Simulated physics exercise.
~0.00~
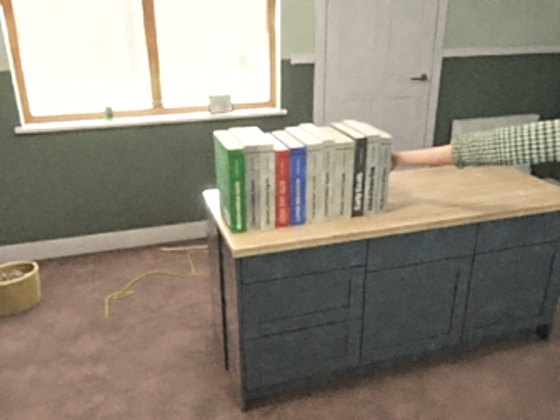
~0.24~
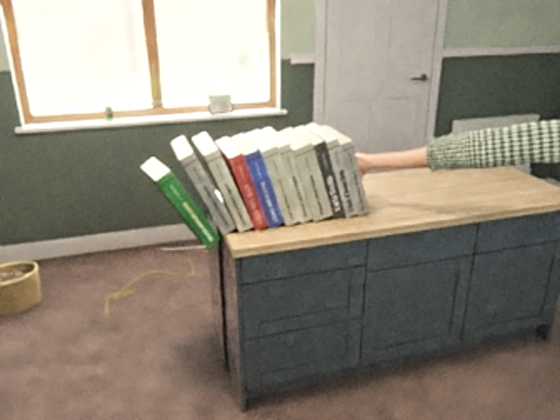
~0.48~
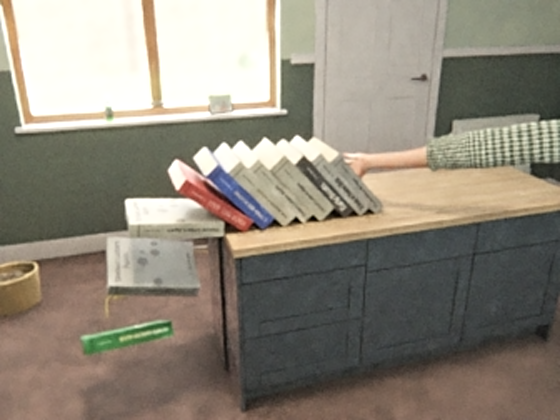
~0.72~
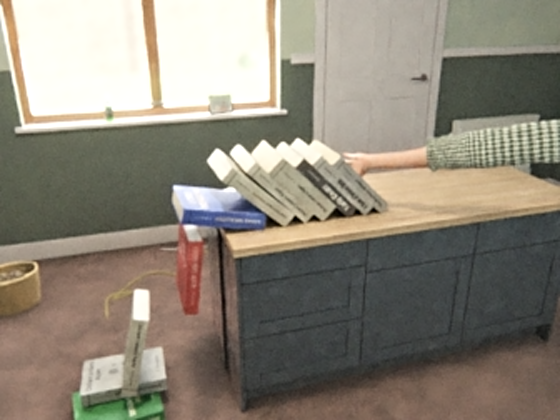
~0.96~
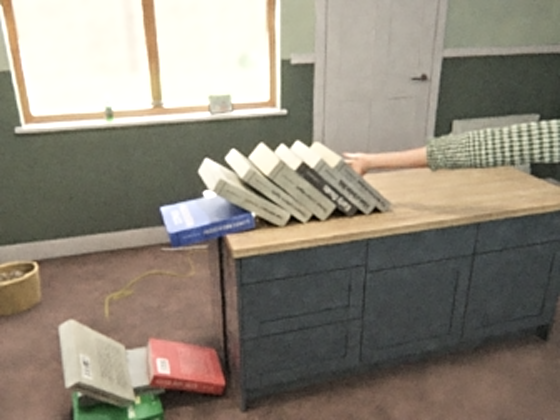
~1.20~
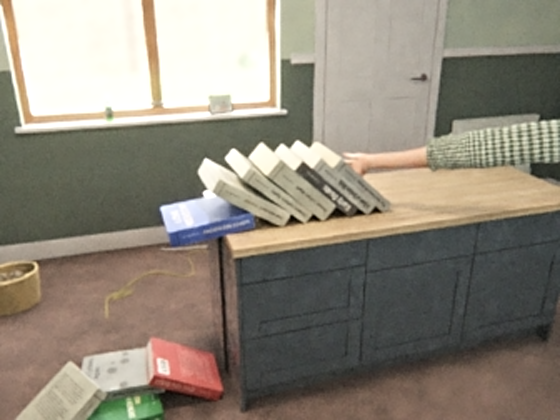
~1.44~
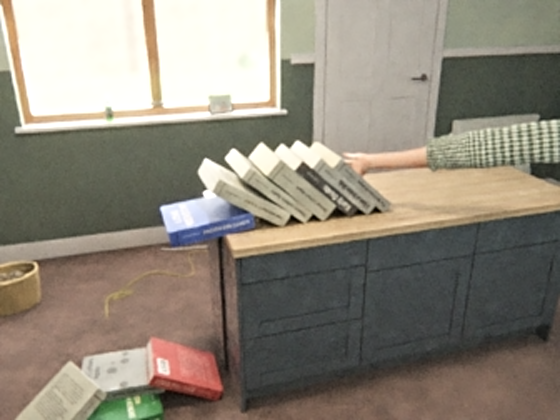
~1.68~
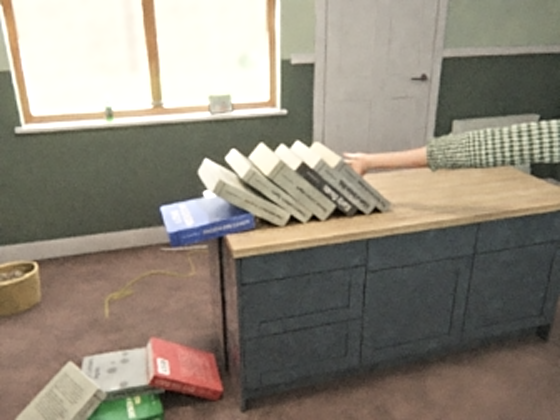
A hand in a green checked sleeve pushes from the right against a row of upright box files on a wooden worktop above dark blue-grey cabinets, seen from the front in a room with a bright window and pale door. The row tips left, the green file leaning out over the edge. The green file and two grey ones drop, and the red one follows them down. The blue file tips flat and slides partly over the edge. Finally it juts out there beneath leaning grey files, the hand still against the row, while the fallen four lie on the floor.
